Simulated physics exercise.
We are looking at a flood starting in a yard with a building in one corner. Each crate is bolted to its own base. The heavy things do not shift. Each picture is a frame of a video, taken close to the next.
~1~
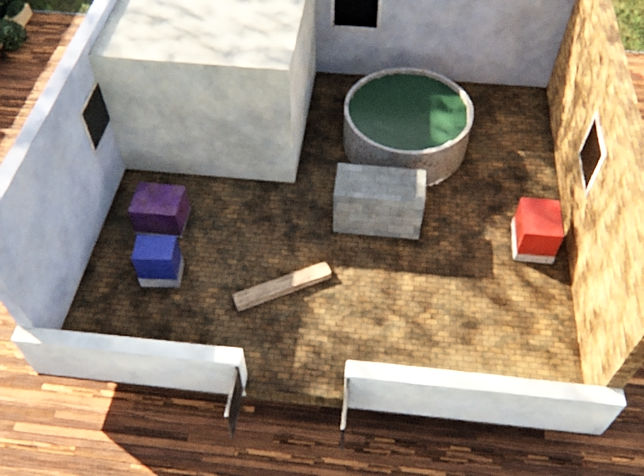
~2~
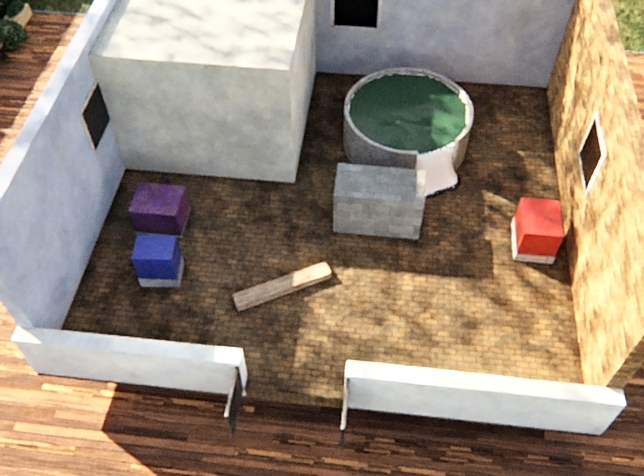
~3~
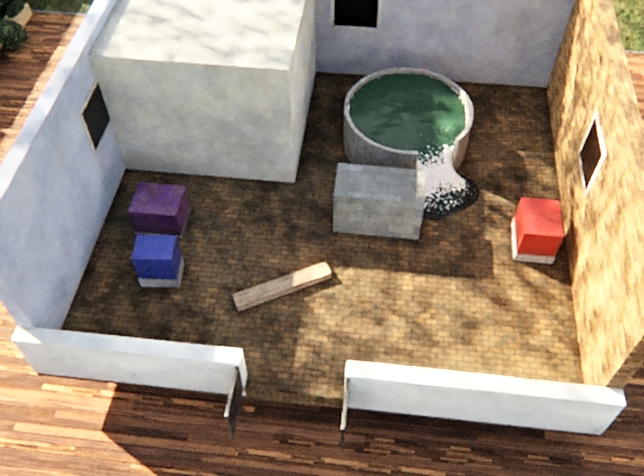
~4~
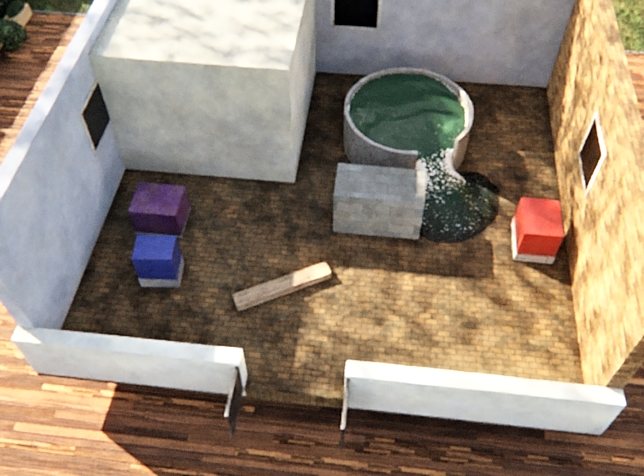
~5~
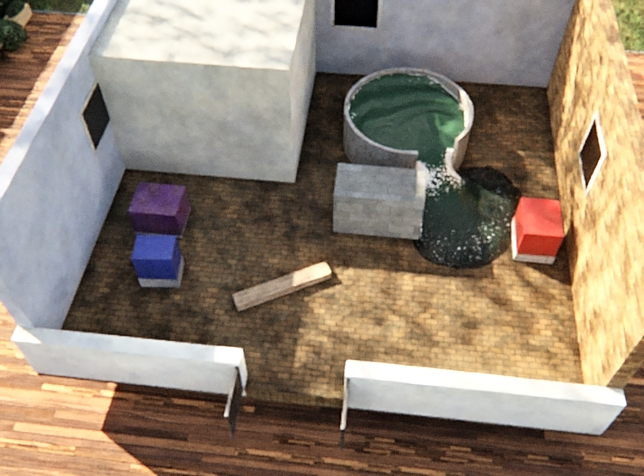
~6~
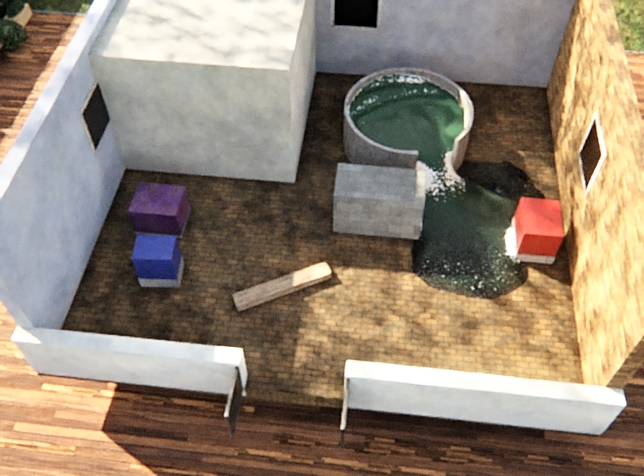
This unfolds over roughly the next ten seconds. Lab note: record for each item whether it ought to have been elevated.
Result - purple crate: Wetted, should be elevated; red crate: Wetted, should be elevated; blue crate: Dry, no change needed.
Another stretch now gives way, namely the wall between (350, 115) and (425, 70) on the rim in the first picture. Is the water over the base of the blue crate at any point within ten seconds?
Taking them one by one, the blue crate stays clear.
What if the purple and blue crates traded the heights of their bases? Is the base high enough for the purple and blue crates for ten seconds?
Purple crate: Untouched; blue crate: Flooded.
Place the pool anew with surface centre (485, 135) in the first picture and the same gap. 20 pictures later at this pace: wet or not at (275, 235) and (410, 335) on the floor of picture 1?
Note: Point one missed by the flow; point two reached by the flow.
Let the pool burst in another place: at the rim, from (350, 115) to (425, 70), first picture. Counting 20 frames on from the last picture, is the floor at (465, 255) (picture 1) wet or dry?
My call for that point is parched.
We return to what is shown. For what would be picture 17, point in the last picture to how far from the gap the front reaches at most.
Roughly (585, 409).
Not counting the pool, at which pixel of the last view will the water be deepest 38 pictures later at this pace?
Close to (56, 343).
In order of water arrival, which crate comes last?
I'd say the one in blue is last.
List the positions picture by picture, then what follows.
The first frame shows still water in the round pool at (408, 111).
In the second frame, water pours out at (434, 170) and has run to a hidden place.
In the third frame, the front is at (436, 216), out from the gap at (434, 171).
In the fourth frame, the front is at (463, 237), out from the gap at (434, 172).
In the fifth frame, the front is at (478, 263), out from the gap at (434, 172).
In the sixth frame, the front is at (501, 292), out from the gap at (434, 171).
A moment on, water covers 30 % of the floor; the purple crate not reached, the red crate water round its plinth, the blue crate not reached.
Next, water covers 35 % of the floor; the purple crate not reached, the red crate water round its plinth, the blue crate not reached.
Then, water covers 50 % of the floor; the purple crate water round its plinth, the red crate water round its plinth, the blue crate not reached.
Later, water covers 75 % of the floor; the purple crate water round its plinth, the red crate water round its plinth, the blue crate water round its plinth.
In the end, water covers 95 % of the floor; the purple crate was topped, the red crate was topped, the blue crate stayed above the water.
